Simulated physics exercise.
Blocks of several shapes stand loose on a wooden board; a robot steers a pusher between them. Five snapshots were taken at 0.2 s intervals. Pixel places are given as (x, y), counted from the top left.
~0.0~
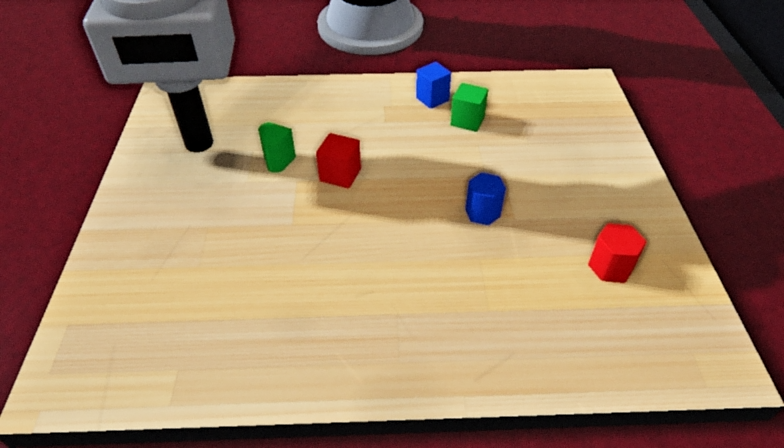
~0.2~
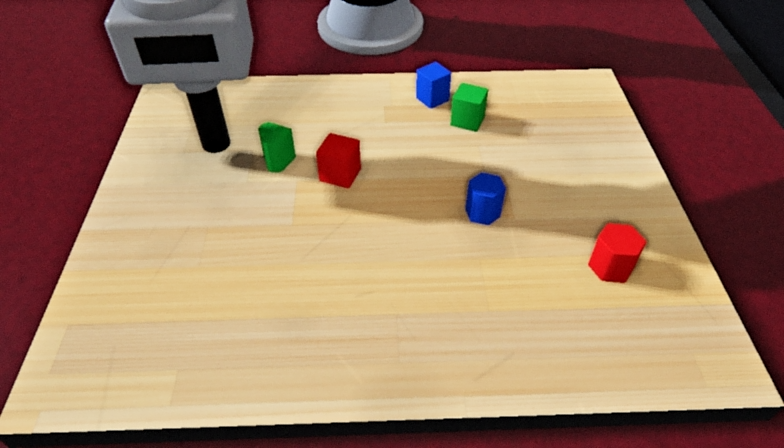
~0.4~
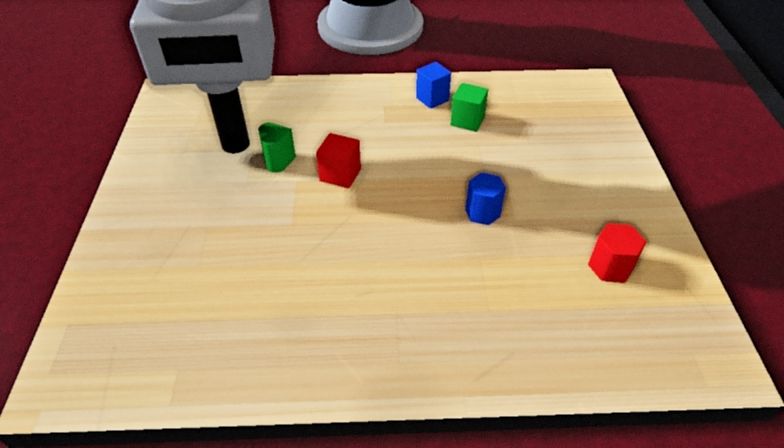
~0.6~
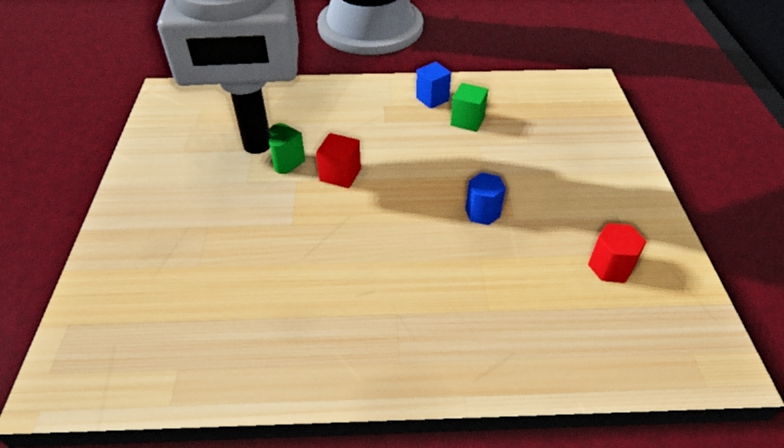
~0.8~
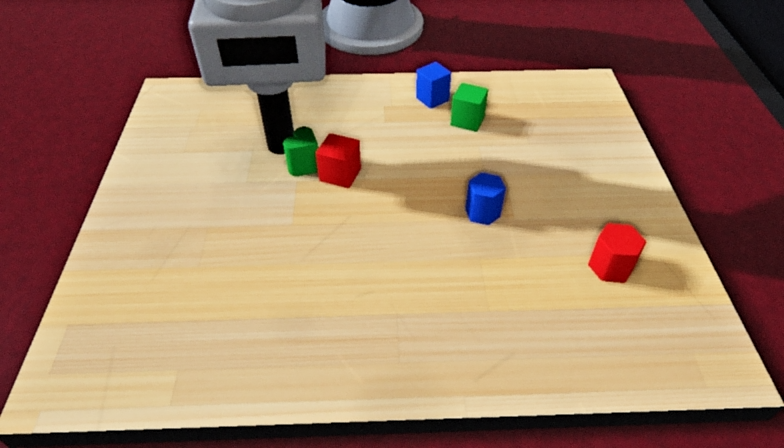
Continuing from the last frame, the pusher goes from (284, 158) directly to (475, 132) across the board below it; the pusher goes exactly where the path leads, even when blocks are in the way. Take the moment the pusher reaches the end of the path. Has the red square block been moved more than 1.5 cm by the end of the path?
Short answer: Yes.
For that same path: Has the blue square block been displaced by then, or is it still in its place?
It sits in its place.
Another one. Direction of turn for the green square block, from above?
Counter-clockwise, from overhead.
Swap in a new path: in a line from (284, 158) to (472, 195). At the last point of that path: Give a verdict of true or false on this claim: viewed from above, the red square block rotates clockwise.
True.
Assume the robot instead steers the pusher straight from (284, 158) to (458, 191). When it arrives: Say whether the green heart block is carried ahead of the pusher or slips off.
The block lies off to the side or behind.
On the path given first. One third of the way, pusher at (350, 137); green heart block at (341, 138), turned 65° clockwise; red square block at (360, 155), turned 20° clockwise.
Two thirds of the way, pusher at (414, 129); green heart block at (341, 138), turned 65° clockwise; red square block at (360, 155), turned 20° clockwise.
At the end, pusher at (477, 120); green heart block at (341, 138), turned 65° clockwise; red square block at (360, 155), turned 20° clockwise; blue square block not moved; green square block at (482, 87), turned 25° anticlockwise.
